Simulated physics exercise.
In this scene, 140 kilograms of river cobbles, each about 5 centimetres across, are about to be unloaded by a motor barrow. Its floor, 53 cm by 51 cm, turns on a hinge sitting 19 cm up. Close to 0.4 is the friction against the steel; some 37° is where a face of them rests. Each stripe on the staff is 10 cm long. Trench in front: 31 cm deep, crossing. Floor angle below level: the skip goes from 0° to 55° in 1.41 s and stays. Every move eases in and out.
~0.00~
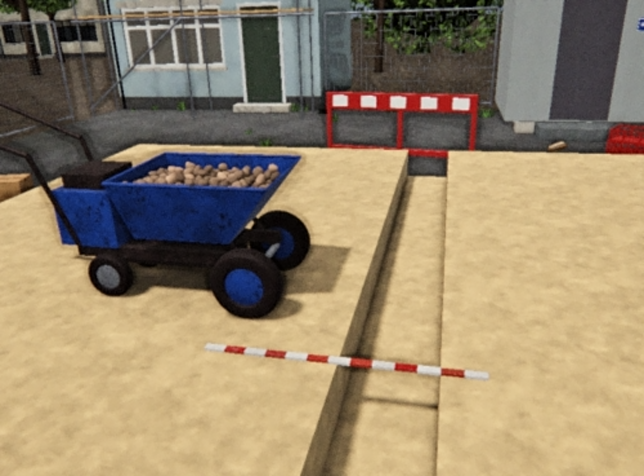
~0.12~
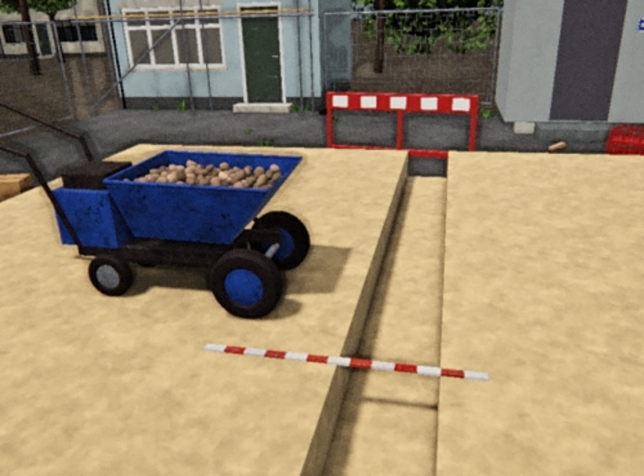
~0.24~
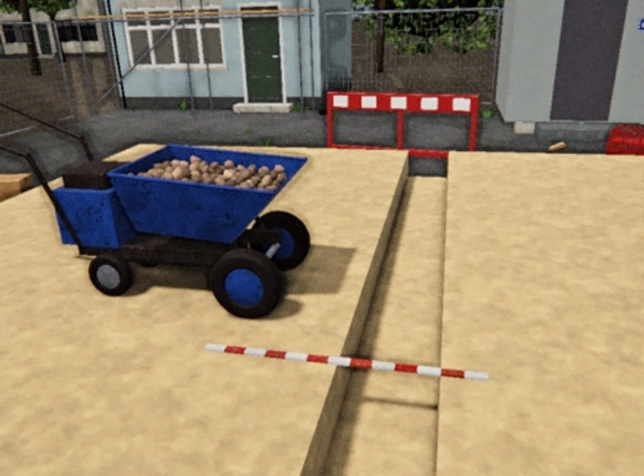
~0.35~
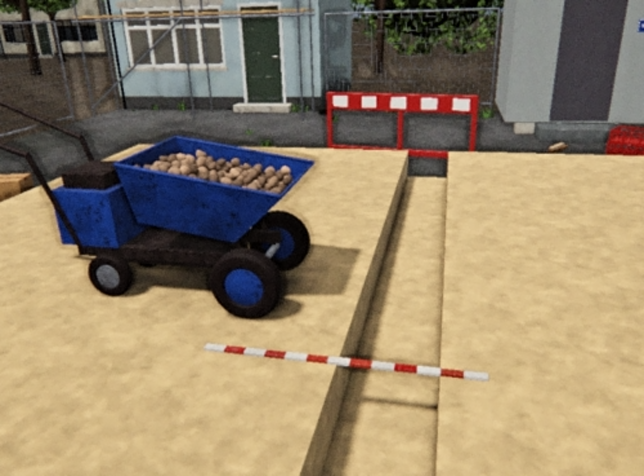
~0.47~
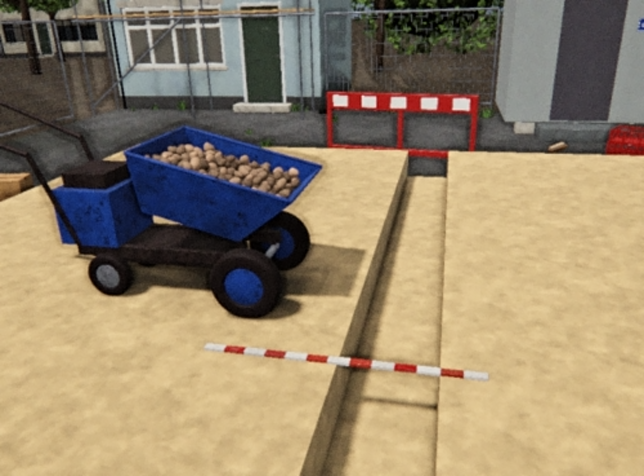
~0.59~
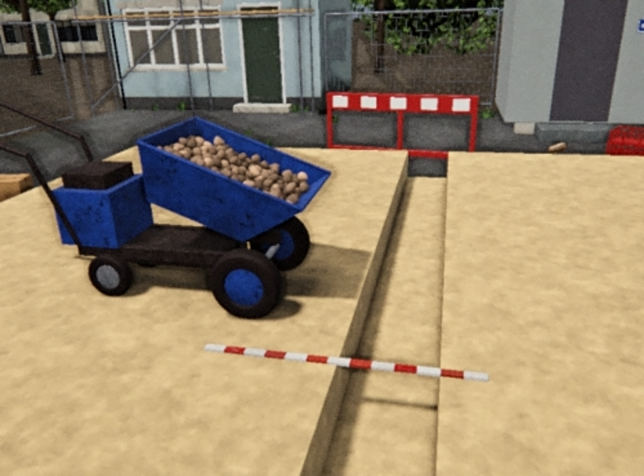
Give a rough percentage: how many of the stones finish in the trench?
51 %.
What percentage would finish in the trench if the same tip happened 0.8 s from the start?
In that case some 55 per cent.
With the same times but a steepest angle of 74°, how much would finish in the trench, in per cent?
It would be near 100 per cent.
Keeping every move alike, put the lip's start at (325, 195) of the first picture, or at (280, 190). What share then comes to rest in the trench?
Roughly 35 in a hundred from the first, 45 in a hundred from the second.
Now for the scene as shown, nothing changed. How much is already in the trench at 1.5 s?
At that moment: Approx. 10 %.
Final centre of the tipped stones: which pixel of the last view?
Roughly (397, 344), I'd say.
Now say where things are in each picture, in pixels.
In the first frame, the skip is at 0°, its lip at (266, 190); the top of the load is at (222, 171).
In the second frame, lip at (268, 191), floor tilted 1°, highest stones at (209, 171); the stones move at 0.2 m/s on average.
In the third frame, the skip is at 4°, its lip at (274, 193); the top of the load is at (200, 168); the stones move at 0.3 m/s on average.
In the fourth frame, lip at (282, 197), floor tilted 9°, highest stones at (194, 161); the stones move at 0.4 m/s on average.
In the fifth frame, lip at (292, 202), floor tilted 14°, highest stones at (181, 153); the stones move at 0.5 m/s on average.
In the sixth frame, lip at (303, 210), floor tilted 21°, highest stones at (189, 144); the stones move at 0.5 m/s on average.
After 1.1 s the floor is at 47°; 100 % in the skip; the foremost stones are at (331, 226).
After 1.5 s the floor is at 55°; 89 % in the skip, 11 % in the trench; the foremost stones are at (408, 310).
After 1.9 s the floor is at 55°; 70 % in the skip, 30 % in the trench; the foremost stones are at (436, 346).
After 3.8 s the floor is at 55°; 49 % in the skip, 51 % in the trench; the foremost stones are at (437, 337).
